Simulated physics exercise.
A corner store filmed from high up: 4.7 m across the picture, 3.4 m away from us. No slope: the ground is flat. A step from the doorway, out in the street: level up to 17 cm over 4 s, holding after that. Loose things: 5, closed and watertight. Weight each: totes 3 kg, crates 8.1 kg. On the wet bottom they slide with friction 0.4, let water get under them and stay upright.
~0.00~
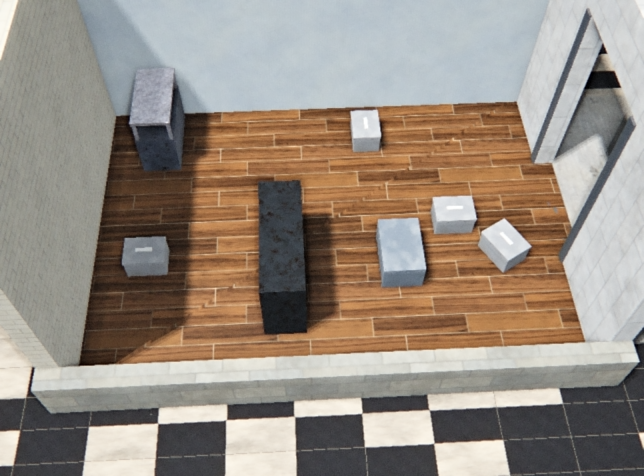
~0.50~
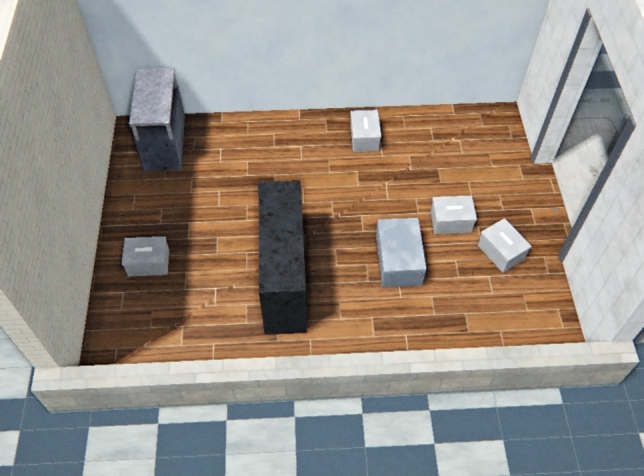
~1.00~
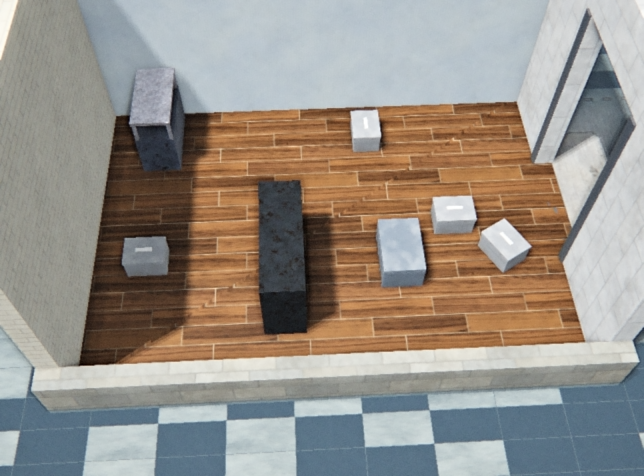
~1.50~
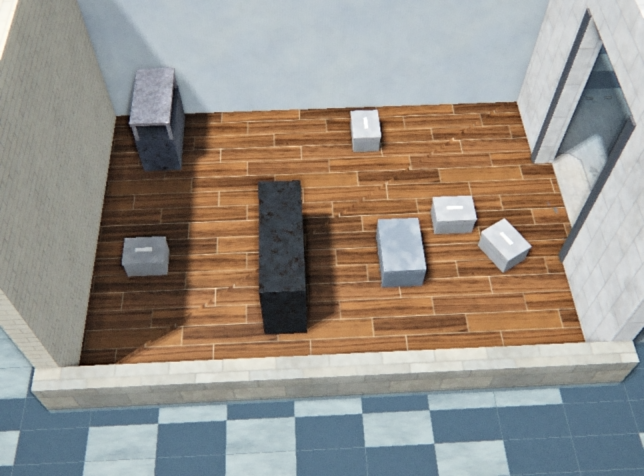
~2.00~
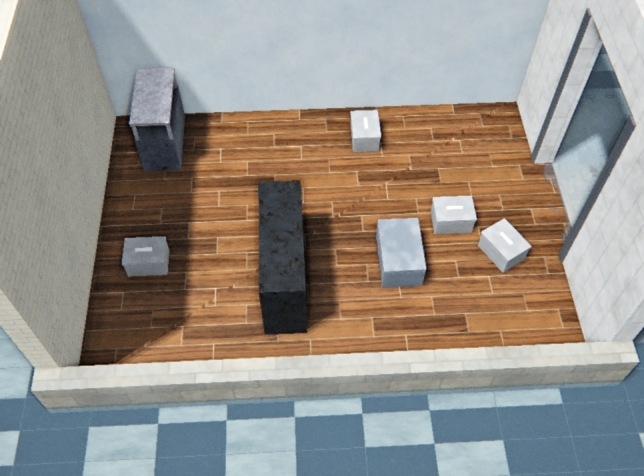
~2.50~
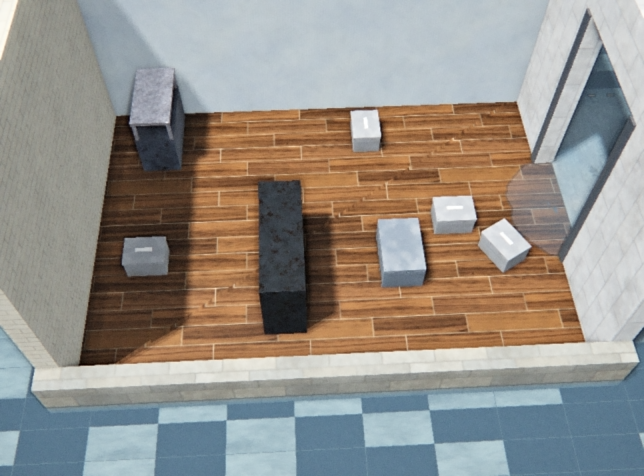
Water spreading over the checkered paving outside a corner store, then just wetting the wood floor by the doorway, boxes staying still.
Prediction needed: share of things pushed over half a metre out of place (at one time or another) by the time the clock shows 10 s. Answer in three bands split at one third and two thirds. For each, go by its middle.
Two thirds or more.
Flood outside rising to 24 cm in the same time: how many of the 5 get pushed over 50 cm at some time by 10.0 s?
Count: 5.
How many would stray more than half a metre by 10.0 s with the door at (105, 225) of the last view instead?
Then the count would be 2.
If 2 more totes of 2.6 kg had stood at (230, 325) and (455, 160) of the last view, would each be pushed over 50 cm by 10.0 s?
Note: Item 1 below threshold; item 2 above threshold.
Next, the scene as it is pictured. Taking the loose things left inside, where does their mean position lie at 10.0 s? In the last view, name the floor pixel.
Around (274, 269).
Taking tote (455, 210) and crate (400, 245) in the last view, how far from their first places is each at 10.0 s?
In that order: 350 cm, 120 cm.
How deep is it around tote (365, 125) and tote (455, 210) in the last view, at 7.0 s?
Depths: Near 8 cm, then near 3 cm.
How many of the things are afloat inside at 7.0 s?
Total: 4.
After 3.5 s 0 of 5 are over 50 cm from their spots; 0 afloat.
After 4.5 s 2 of 5 are over 50 cm from their spots; 0 afloat.
After 7.0 s 4 of 5 are over 50 cm from their spots; 4 afloat.
After 10.0 s 5 of 5 are over 50 cm from their spots, and 5 have been at some point; 5 afloat.
